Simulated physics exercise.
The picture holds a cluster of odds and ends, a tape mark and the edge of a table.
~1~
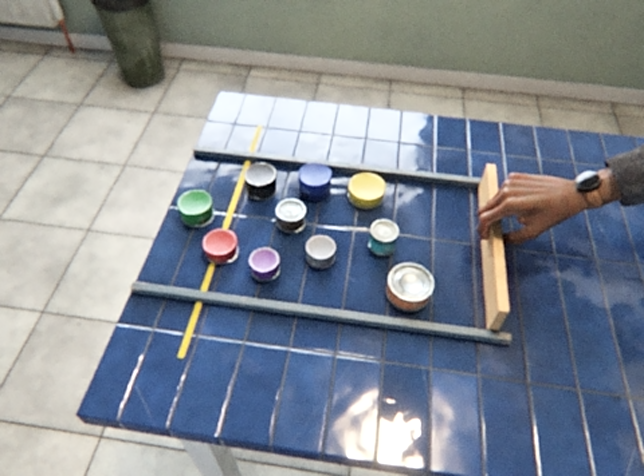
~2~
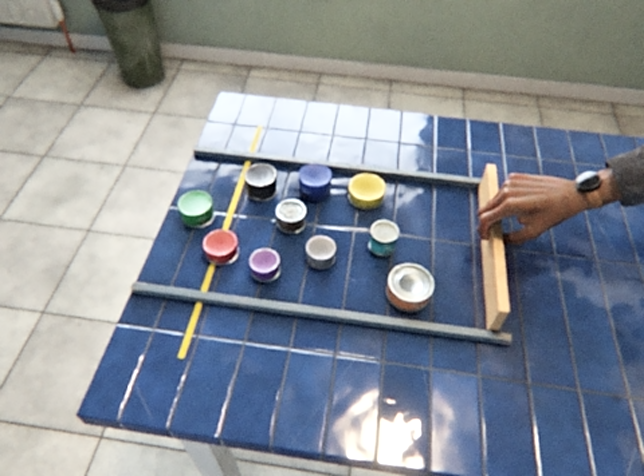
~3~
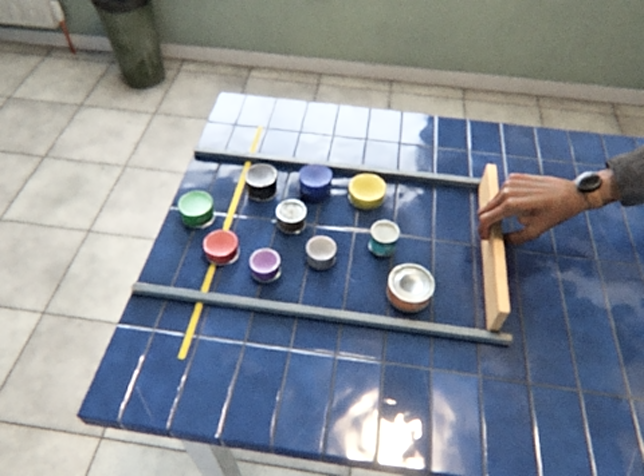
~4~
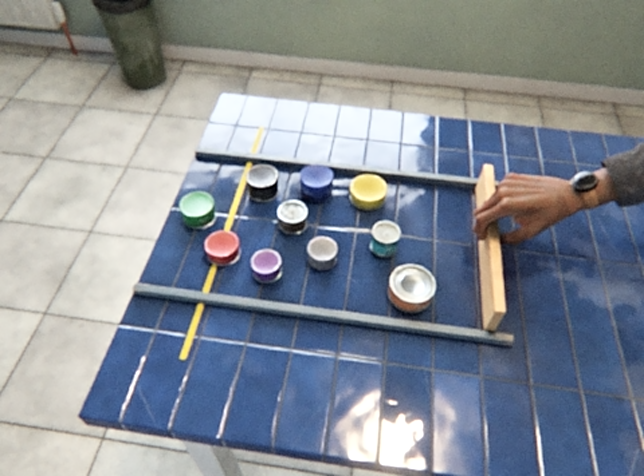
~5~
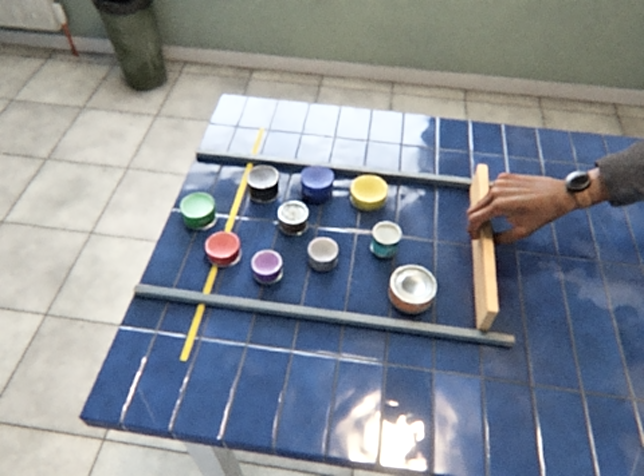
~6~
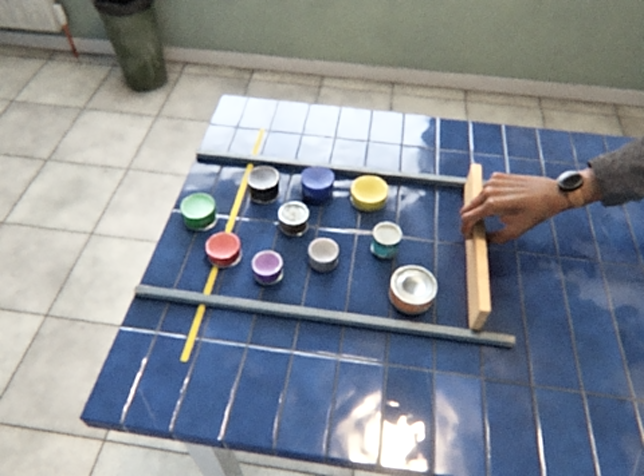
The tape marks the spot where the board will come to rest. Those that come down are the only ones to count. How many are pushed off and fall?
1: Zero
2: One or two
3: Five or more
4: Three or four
1.
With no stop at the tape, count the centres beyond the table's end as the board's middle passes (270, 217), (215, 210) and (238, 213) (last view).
In order of the places given, that's 0, 2 and 0.
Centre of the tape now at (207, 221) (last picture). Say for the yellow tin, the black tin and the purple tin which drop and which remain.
Going in order, the yellow tin keeps its spot, then the black tin goes off the edge, then the purple tin goes off the edge.
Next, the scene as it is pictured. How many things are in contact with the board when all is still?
It adds up to 5.
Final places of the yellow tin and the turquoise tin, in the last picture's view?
Yellow tin at about (229, 172), turquoise tin at about (216, 219).
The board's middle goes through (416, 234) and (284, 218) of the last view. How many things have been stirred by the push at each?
By the first moment it's 1, by the second it's 9.
A little later, none off yet; green pot at rest near (199, 212); red tin at rest near (224, 250); black tin at rest near (264, 185).
Next, none off yet; green pot at rest near (199, 212); red tin at rest near (224, 250); black tin moving near (257, 185).
Later still, none off yet; green pot at rest near (199, 211); red tin shifted about its own width near (196, 238); black tin shifted well along near (206, 184).
When it is over, the number that fall off is zero.
